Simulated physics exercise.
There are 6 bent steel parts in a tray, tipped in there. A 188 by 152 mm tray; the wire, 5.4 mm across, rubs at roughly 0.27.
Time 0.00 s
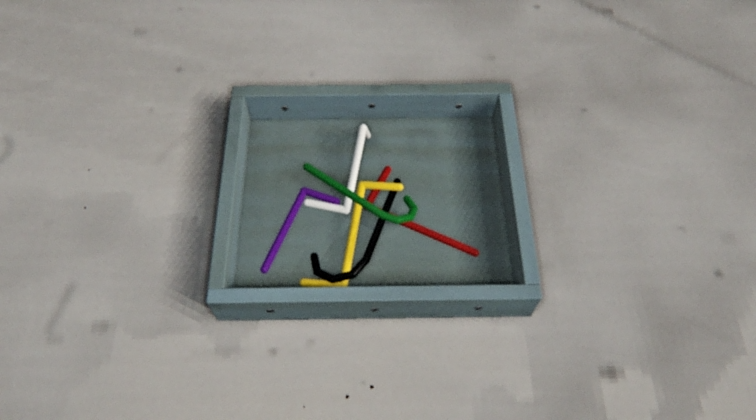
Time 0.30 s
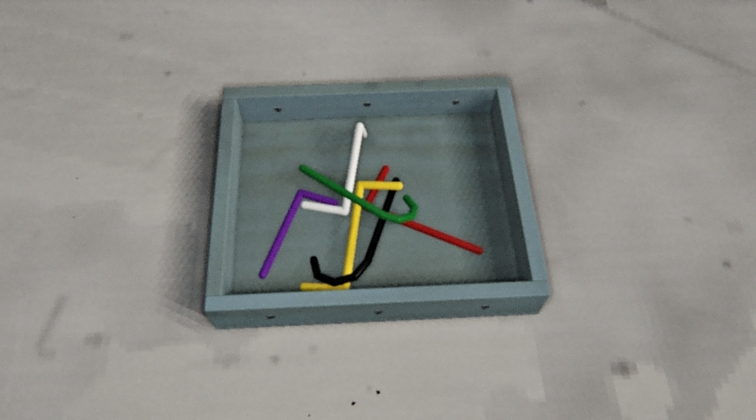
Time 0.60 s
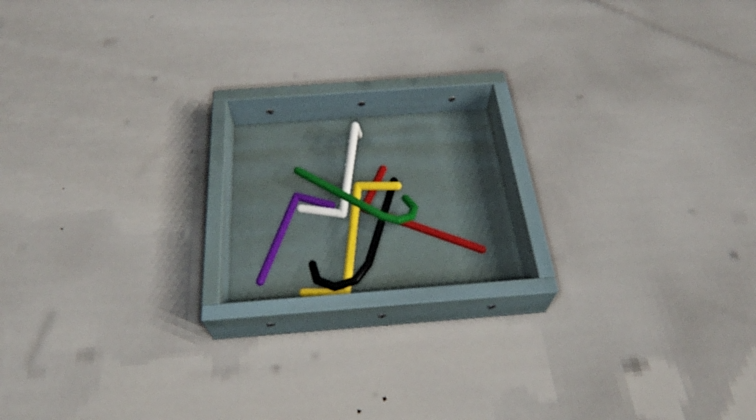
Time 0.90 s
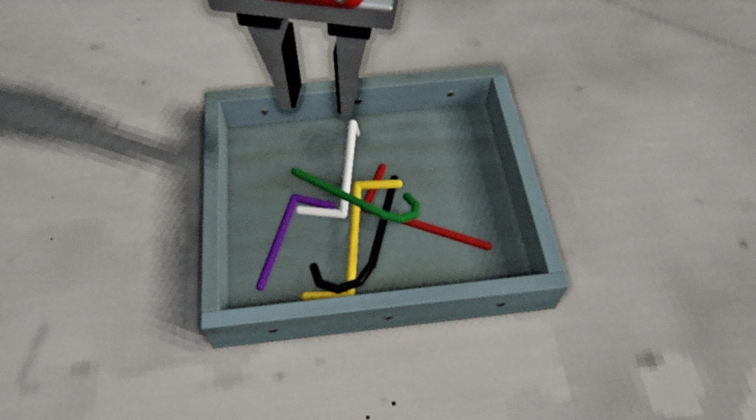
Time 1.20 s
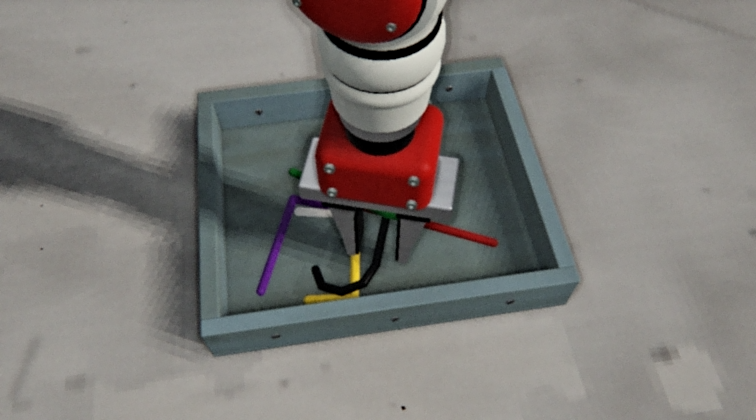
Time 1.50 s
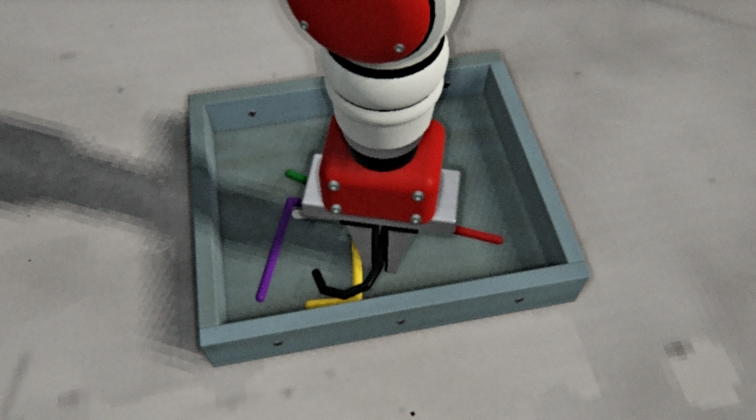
A grey-blue tray holding six bent rods sits on a pale, stained surface, seen from above at an angle. Purple and white rods lie left and centre, with green, yellow, black and red ones crossing near the middle. The view shifts slightly throughout as a red and white robot arm enters from the top, lowers its grey fingers over the pile and closes them on the black hook.
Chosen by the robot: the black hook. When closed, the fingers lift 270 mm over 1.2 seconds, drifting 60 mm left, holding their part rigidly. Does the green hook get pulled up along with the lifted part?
Yes.
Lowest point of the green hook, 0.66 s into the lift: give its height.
I'd say close to 90 mm.
After 1.86 s, lowest point more than 20 mm over the tray floor, black hook 58 mm.
After 2.16 s, lowest point more than 20 mm over the tray floor, black hook 159 mm, green hook 92 mm.
After 2.70 s, lowest point more than 20 mm over the tray floor, black hook 273 mm, green hook 200 mm.
At rest, hanging black hook 273 mm, green hook 201 mm; the other 4 are down.
